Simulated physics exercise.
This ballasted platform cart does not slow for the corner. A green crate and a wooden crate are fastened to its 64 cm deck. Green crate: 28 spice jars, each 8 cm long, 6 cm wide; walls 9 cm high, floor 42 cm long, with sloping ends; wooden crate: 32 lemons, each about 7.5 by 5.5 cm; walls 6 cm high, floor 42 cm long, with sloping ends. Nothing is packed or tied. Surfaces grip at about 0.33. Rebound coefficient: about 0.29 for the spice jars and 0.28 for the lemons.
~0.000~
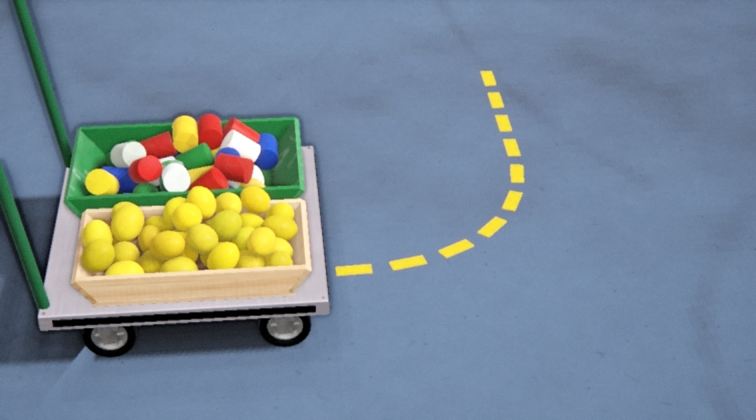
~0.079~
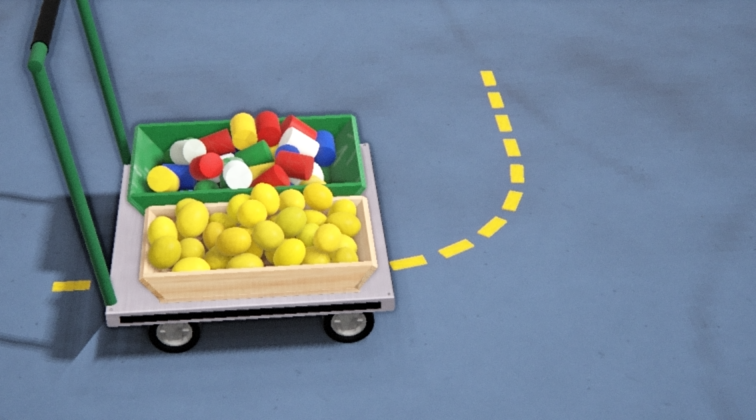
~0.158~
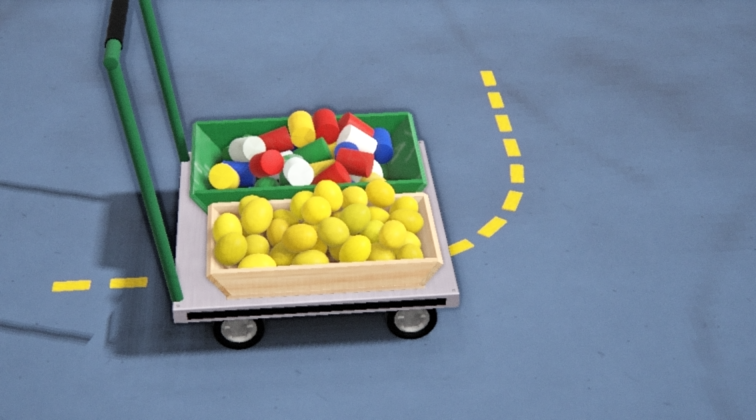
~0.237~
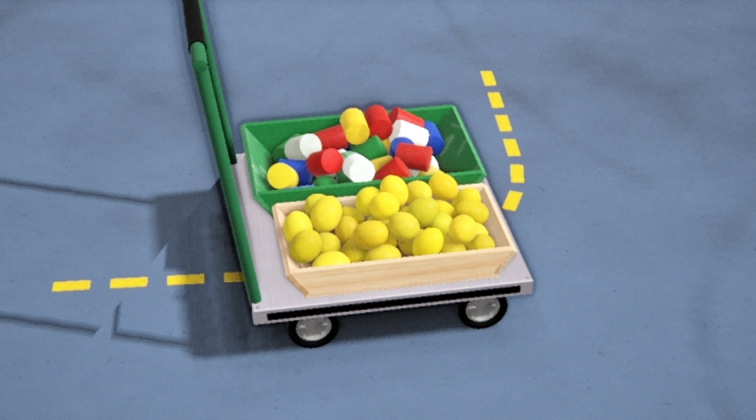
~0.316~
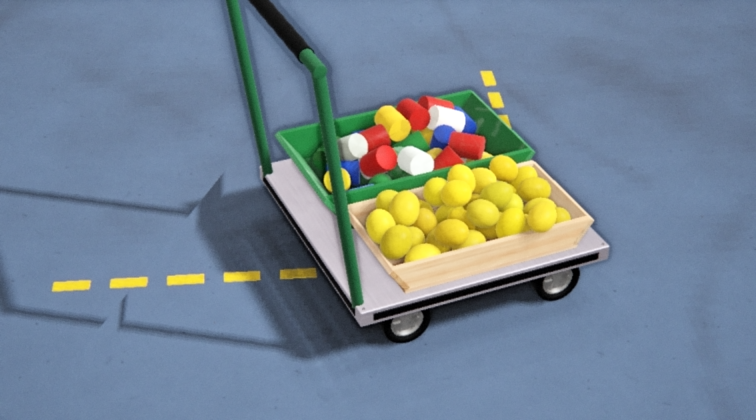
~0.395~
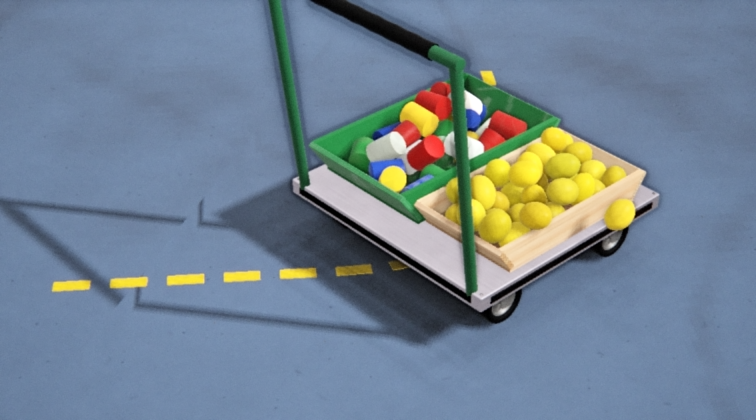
A flat cart carrying a green crate of colourful cylinders and a wooden crate of lemons rolls right along a dashed yellow line on a blue floor. It then swings left around the bend, its handle turning with it, and one lemon goes over the wooden crate's right side.
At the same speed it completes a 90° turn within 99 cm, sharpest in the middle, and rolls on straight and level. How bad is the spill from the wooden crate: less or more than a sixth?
Over a sixth of the lemons leave the wooden crate.
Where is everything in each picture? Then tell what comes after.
In the first picture (each is followed by its nearest rim corner in this view), wooden crate, (76, 279); green crate, (68, 198); 0° round, 0 cm rolled; none out.
Wooden crate, (144, 276); green crate, (131, 195); 0° round, 15 cm rolled, in the second picture.
Wooden crate, (211, 272); green crate, (194, 192); 0° round, 29 cm rolled, in the third picture.
Wooden crate, (290, 271); green crate, (257, 193); 5° round, 44 cm rolled, in the fourth picture.
Wooden crate, (392, 269); green crate, (327, 198); 18° round, 59 cm rolled, in the fifth picture.
Wooden crate, (501, 250); green crate, (402, 195); 37° round, 73 cm rolled; 1 out, the lowest lemon at (620, 215), in the sixth picture.
After 0.43 s, green crate 28 in, 0 out and wooden crate 30 in, 2 out.
After 0.53 s, green crate 28 in, 0 out and wooden crate 28 in, 4 out.
After 0.69 s, green crate 28 in, 0 out and wooden crate 25 in, 7 out.
Final count (at 1.15 s), green crate 28 in, 0 out and wooden crate 22 in, 10 out. Asked share, 10 of 32, 31 per cent.
